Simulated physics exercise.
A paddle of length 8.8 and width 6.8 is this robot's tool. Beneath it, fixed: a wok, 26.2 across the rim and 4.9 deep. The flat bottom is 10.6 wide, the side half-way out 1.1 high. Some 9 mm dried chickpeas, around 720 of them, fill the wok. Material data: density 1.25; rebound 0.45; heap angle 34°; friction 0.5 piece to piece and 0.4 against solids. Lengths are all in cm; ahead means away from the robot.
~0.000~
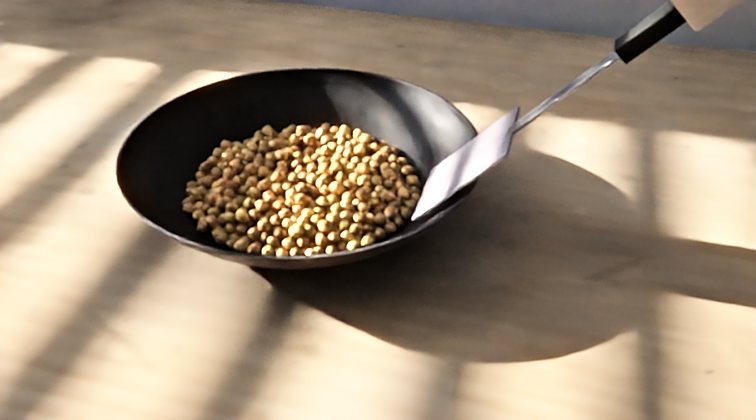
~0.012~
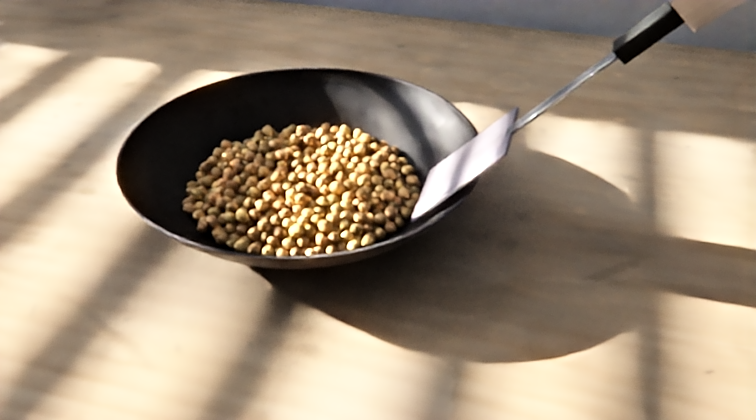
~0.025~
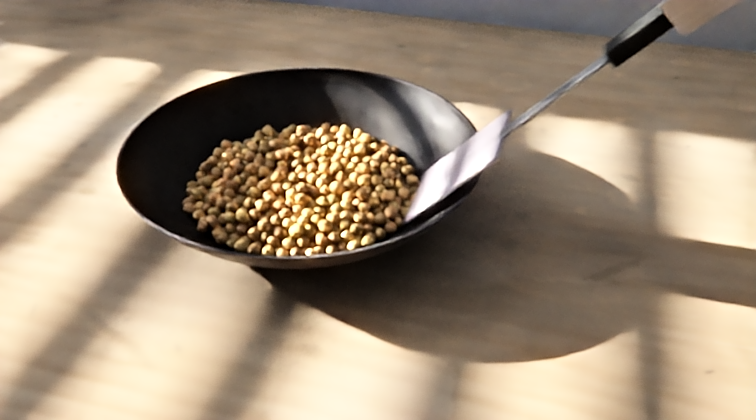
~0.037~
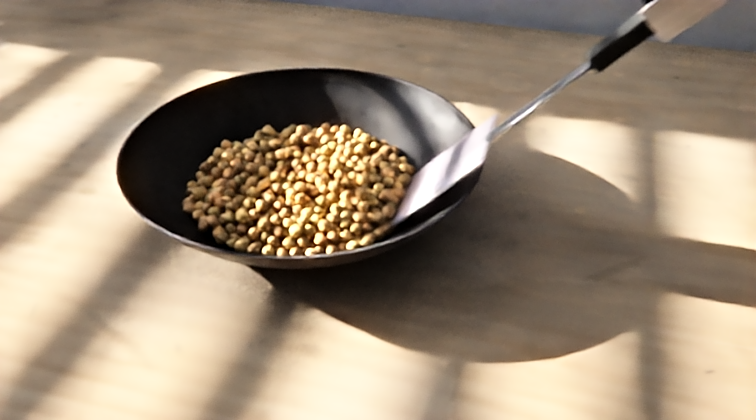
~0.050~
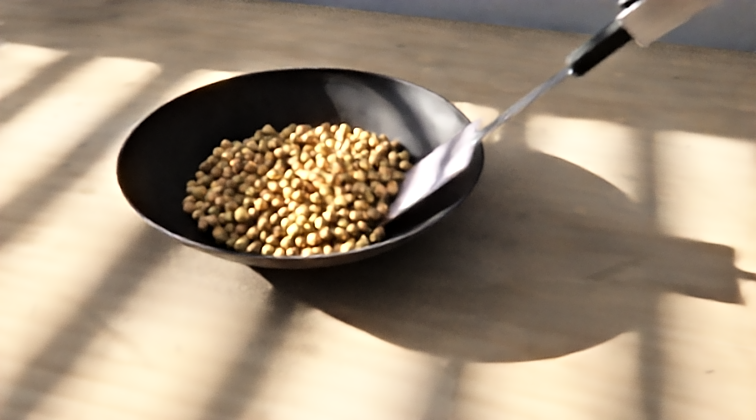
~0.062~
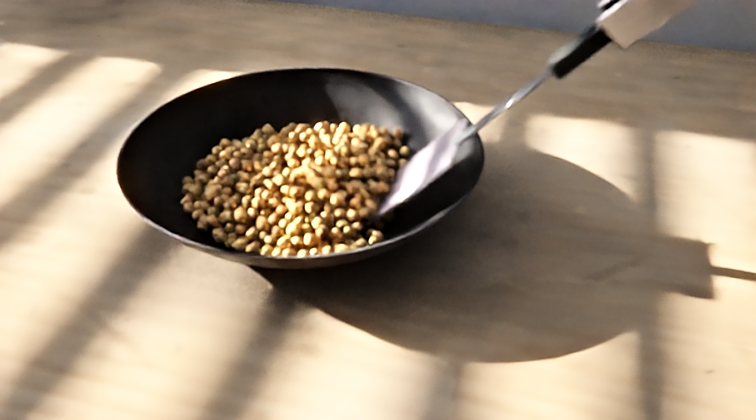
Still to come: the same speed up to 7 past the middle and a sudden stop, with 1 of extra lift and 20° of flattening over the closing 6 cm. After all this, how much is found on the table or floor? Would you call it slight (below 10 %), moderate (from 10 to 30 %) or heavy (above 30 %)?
I would call it slight.
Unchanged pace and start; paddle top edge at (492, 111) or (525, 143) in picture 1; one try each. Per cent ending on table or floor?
About 5 and 5 per cent.
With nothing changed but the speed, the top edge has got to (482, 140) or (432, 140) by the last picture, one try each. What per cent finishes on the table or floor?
Respectively, around 0 and 10 per cent.
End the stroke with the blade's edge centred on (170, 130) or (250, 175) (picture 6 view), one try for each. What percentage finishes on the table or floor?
Try 1: Approx. 30 %; try 2: Approx. 0 %.
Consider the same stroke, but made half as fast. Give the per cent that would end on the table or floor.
Roughly 0 in a hundred.
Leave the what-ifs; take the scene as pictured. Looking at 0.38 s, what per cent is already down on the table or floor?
Around 5 %.
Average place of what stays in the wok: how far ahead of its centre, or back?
It sits some 4.5 centimetres ahead of centre.
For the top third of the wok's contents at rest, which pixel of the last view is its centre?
The middle lies somewhere around (193, 146).
By 0.11 s, sloping 47°, highest piece 5 above the table; 723 in the wok.
By 0.16 s, sloping 40°, highest piece 5 above the table; 723 in the wok.
By 0.38 s, sloping 27°, highest piece 6 above the table; 695 in the wok, 27 on the table or floor, 1 on the blade or in flight.
By 1.43 s, sloping 27°, highest piece 6 above the table; 694 in the wok, 29 on the table or floor.
Final count, 694 in the wok, 29 on the table or floor. That is 4 % on the table or floor.
